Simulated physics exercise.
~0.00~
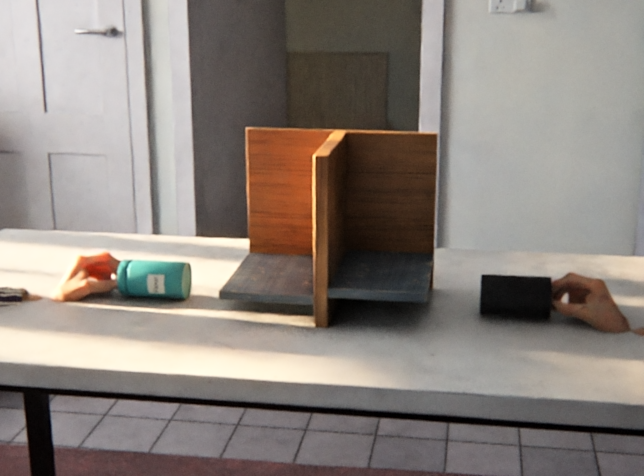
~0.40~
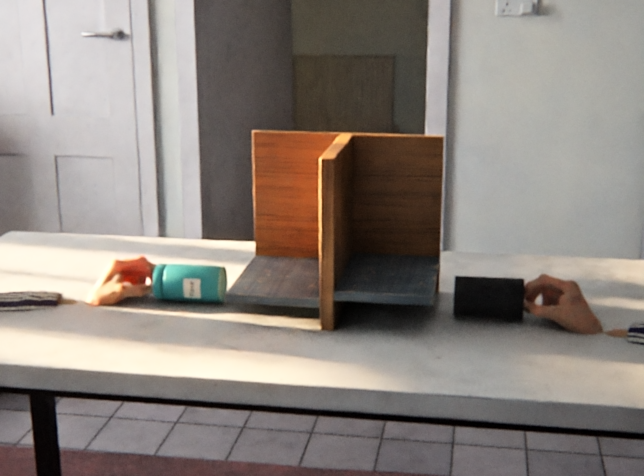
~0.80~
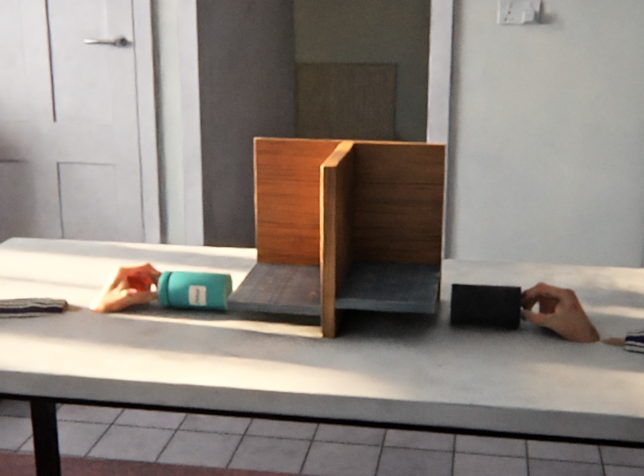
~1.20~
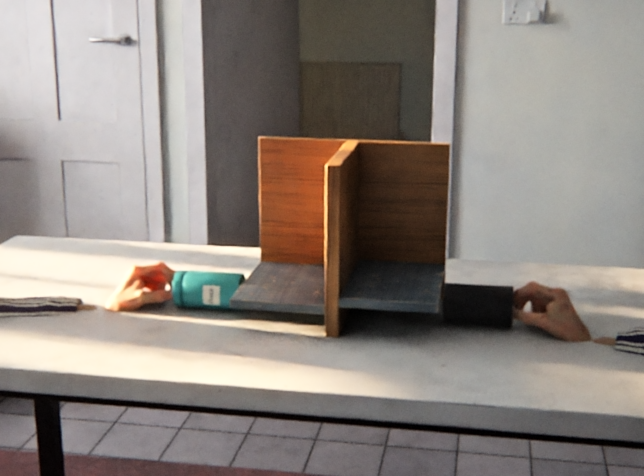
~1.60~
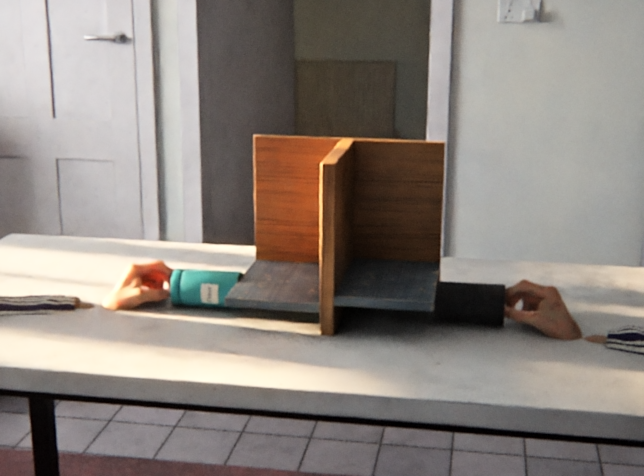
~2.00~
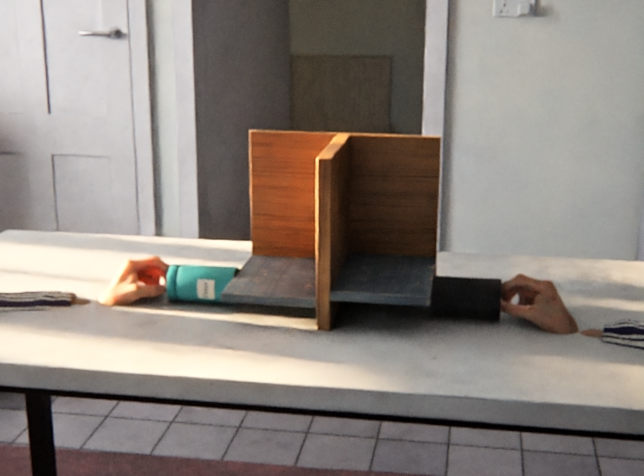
Two hands sliding a turquoise jar and a black beaker inward along a table, both stopping at a wooden rack's low shelves.
